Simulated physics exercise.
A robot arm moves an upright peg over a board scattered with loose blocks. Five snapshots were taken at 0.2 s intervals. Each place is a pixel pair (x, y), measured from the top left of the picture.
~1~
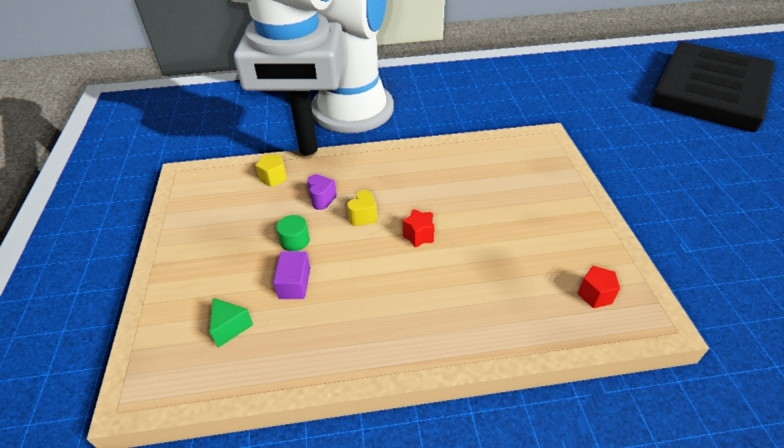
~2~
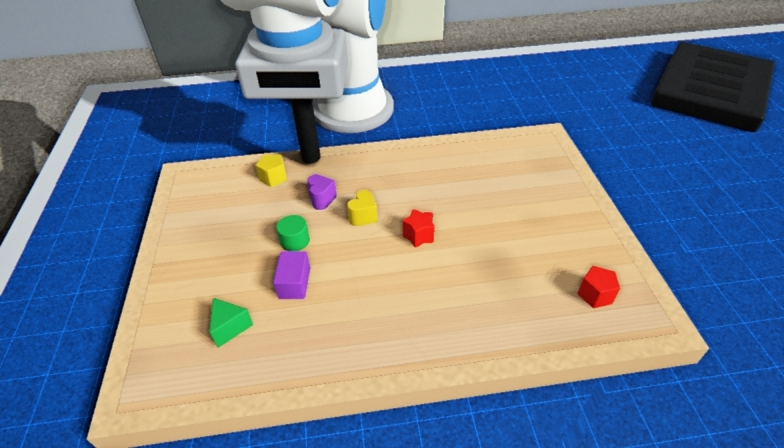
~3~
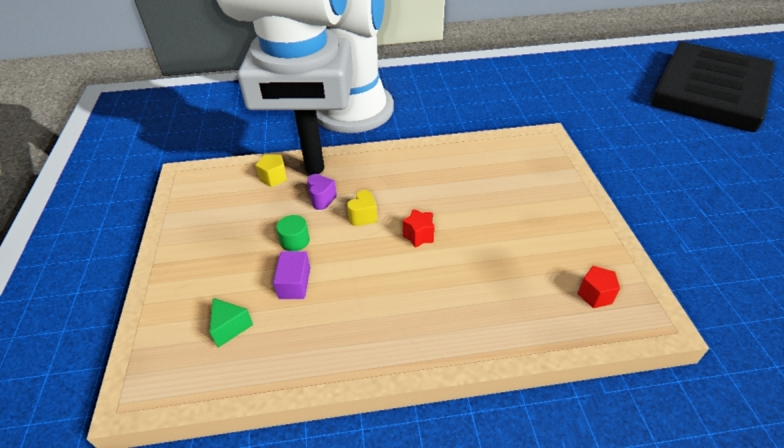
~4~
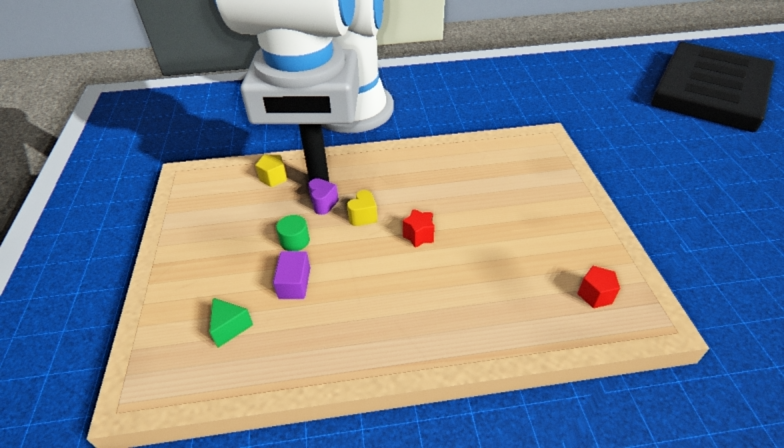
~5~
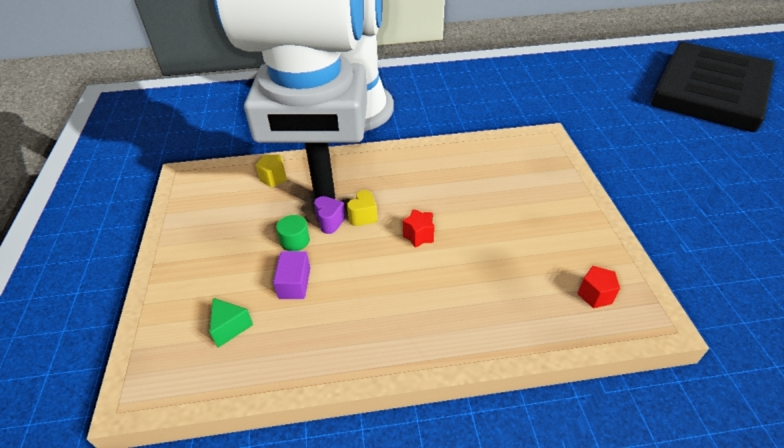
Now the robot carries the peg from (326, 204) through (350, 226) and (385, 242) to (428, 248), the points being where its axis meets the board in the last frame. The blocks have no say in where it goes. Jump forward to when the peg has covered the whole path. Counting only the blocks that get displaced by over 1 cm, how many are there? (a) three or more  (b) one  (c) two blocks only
a - three or more.
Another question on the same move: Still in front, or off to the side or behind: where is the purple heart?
The purple heart is left behind or beside.
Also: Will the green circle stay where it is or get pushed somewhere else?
Once the path ends, it is where it was.
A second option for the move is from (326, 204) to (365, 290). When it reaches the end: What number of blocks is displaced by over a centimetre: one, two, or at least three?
It looks like one block will be pushed more than about 1 cm.
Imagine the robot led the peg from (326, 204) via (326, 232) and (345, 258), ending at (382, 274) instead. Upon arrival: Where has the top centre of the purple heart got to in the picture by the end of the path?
At roughly (405, 266).
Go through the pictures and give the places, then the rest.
In the first frame, lower end of the peg (309, 150), tops of blocks, green circle (291, 224), purple heart (319, 183), yellow heart (362, 200), red star-shaped block (420, 219).
In the second frame, peg (311, 158), blocks as before.
In the third frame, peg (315, 169), blocks as before.
In the fourth frame, peg (320, 183), purple heart (321, 187).
In the fifth frame, peg (325, 200), green circle (291, 224), purple heart (327, 206), yellow heart (362, 200), red star-shaped block (420, 219).
What follows on the original path. One third of the way, peg (349, 222); purple heart (338, 230), turned 50° clockwise; yellow heart (370, 202), turned 40° anticlockwise.
Two thirds of the way, peg (385, 237); purple heart (338, 233), turned 65° clockwise; yellow heart (375, 204), turned 80° anticlockwise.
At the end, peg (428, 243); green circle not moved; purple heart (338, 233), turned 65° clockwise; yellow heart (375, 204), turned 80° anticlockwise; red star-shaped block (434, 215), turned 35° anticlockwise.
